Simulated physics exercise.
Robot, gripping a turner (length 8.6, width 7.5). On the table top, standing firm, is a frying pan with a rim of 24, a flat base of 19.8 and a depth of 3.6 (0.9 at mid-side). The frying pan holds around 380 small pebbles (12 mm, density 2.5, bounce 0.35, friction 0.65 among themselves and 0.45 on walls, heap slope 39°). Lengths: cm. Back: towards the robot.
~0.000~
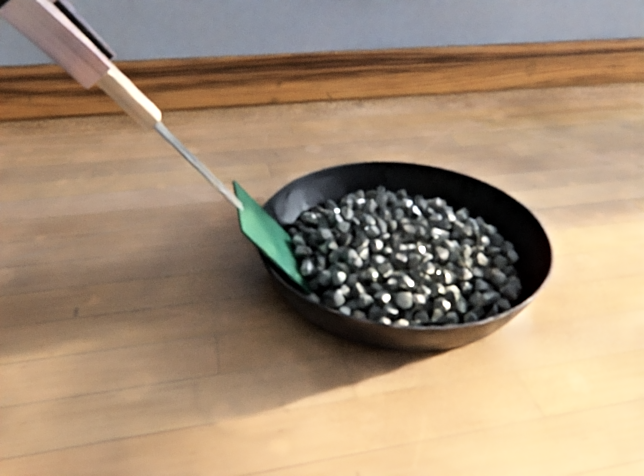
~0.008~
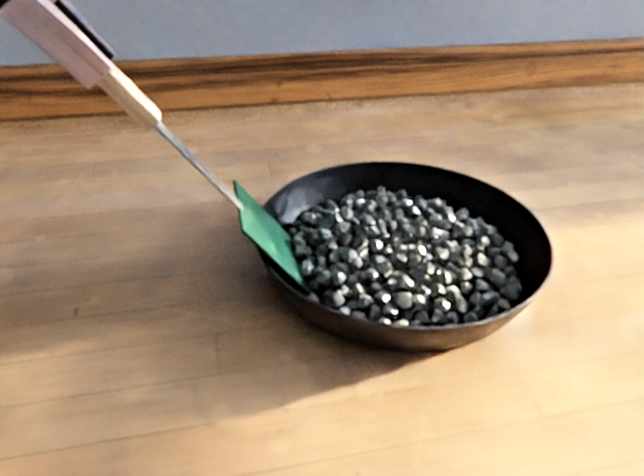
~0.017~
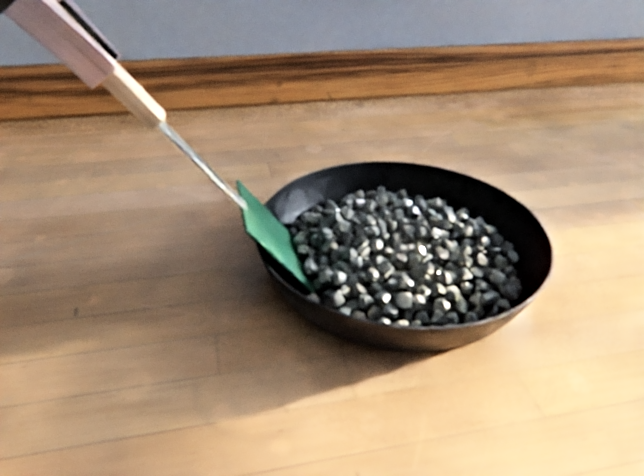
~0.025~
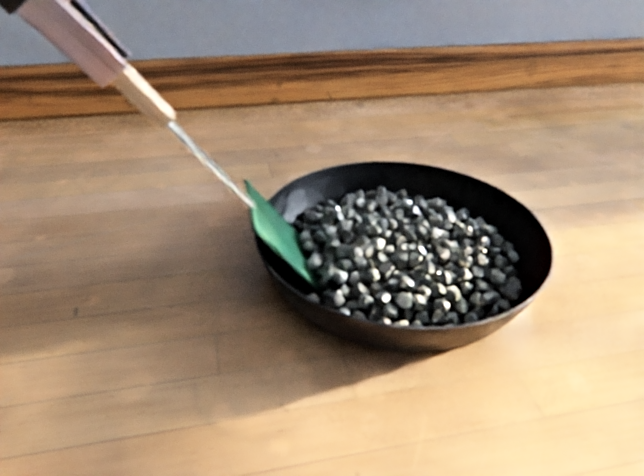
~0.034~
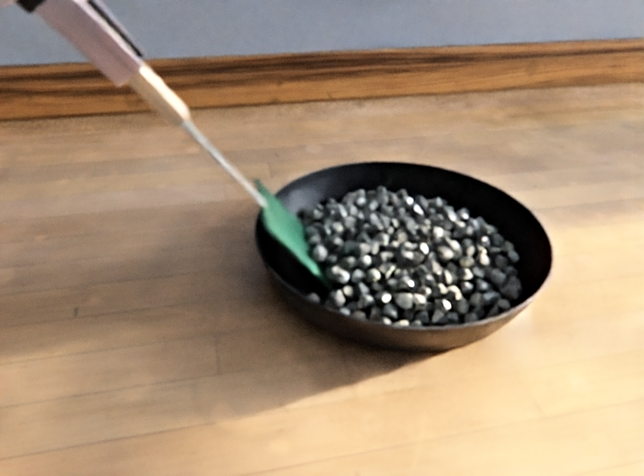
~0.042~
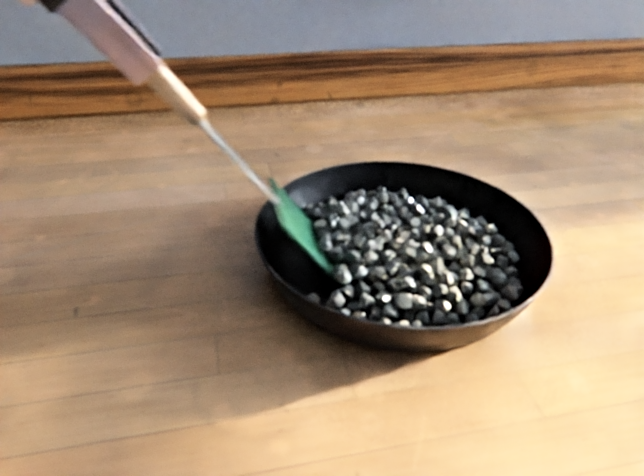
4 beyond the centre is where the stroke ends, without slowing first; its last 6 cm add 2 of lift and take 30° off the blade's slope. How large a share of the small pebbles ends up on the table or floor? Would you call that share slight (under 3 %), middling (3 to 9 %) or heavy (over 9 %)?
It is middling.
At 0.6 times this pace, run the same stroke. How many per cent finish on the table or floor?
Something close to 0 per cent ends up on the table or floor.
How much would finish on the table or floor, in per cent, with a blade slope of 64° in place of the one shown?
My guess is close to 5 per cent.
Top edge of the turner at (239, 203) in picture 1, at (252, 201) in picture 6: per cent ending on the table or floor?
About 0 per cent.
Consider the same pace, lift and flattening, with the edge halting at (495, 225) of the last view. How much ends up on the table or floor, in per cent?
Around 25 percent.
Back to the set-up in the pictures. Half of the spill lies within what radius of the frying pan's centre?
20 cm.
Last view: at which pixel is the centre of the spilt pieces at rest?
Near pixel (583, 237).
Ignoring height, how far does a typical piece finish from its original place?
Distance: Around 3 cm.
After 0.06 s, sloping 53°, highest piece 5 above the table; 383 in the frying pan.
After 0.08 s, sloping 44°, highest piece 7 above the table; 383 in the frying pan.
After 0.29 s, sloping 24°, highest piece 6 above the table; 362 in the frying pan, 17 on the table or floor, 4 on the blade or in flight.
After 1.34 s, sloping 24°, highest piece 5 above the table; 360 in the frying pan, 23 on the table or floor.
In the end, 360 in the frying pan, 23 on the table or floor. That is 6 % on the table or floor.
